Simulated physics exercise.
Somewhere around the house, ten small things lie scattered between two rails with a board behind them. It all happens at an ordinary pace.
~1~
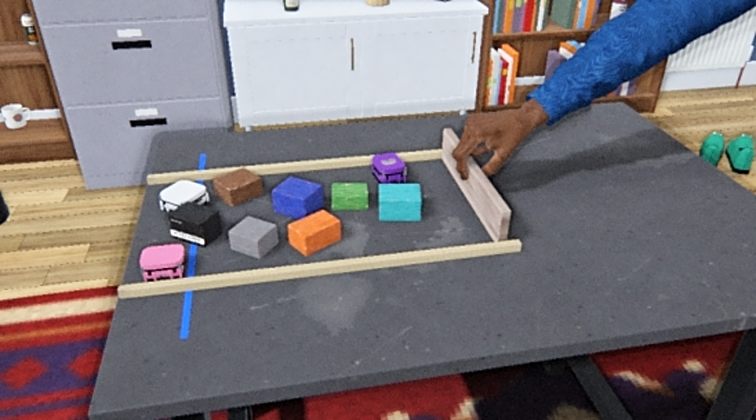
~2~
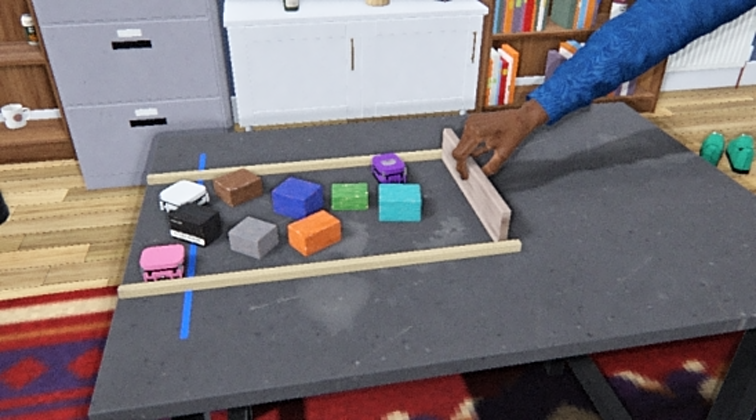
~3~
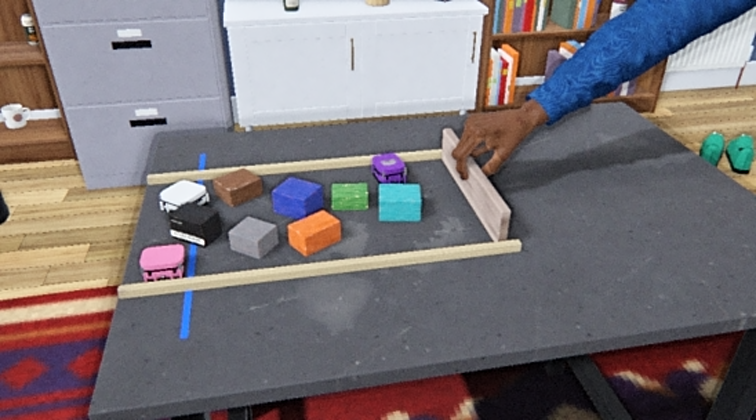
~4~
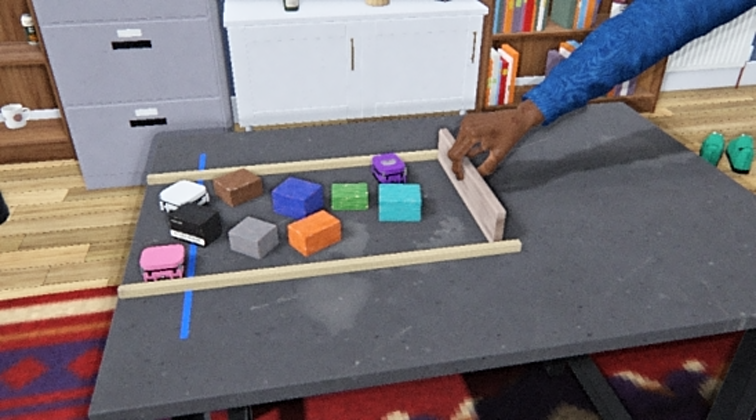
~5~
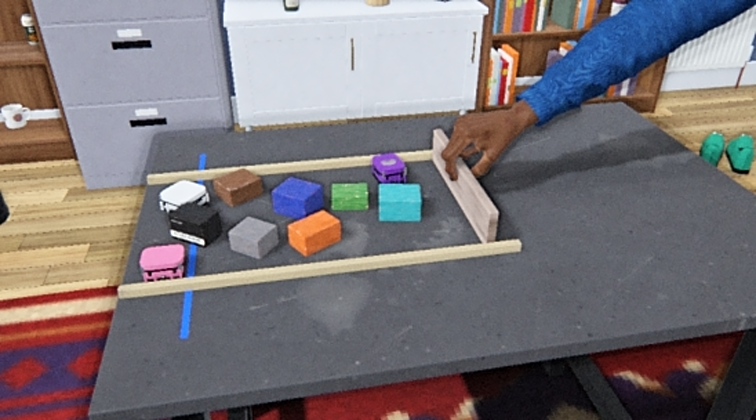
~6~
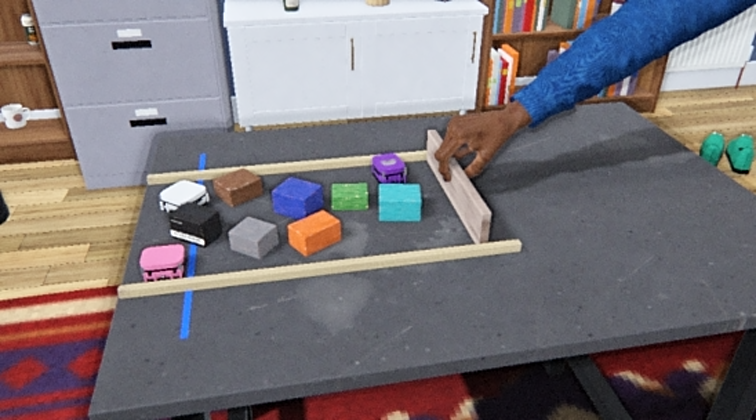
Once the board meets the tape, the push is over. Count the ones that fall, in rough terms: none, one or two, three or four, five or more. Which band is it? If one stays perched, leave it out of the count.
Mind you, the pieces that take the plunge come to three or four.
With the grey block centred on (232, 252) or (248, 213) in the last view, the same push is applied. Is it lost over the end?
Results in order - still up; still up.
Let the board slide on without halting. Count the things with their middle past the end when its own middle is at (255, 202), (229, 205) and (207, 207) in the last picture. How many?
Counts per position: 0 / 0 / 3.
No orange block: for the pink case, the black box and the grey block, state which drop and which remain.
In that case the pink case stays where it is, the black box goes off the edge, the grey block stays where it is.
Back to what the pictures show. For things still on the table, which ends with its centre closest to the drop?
Result: Blue block.
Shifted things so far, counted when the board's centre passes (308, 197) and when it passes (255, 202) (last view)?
In order, the tallies are 5 and 9.
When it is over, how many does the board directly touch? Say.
That number would be 4.
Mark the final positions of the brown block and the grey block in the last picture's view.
In the last picture the first middle sits at (152, 189) and the other at (141, 254).
Soon after, none off yet; pink case at rest near (164, 264); white case at rest near (185, 199); black box at rest near (196, 225).
In the end, the number that fall off is three or four; gone, black box, white case and pink case.
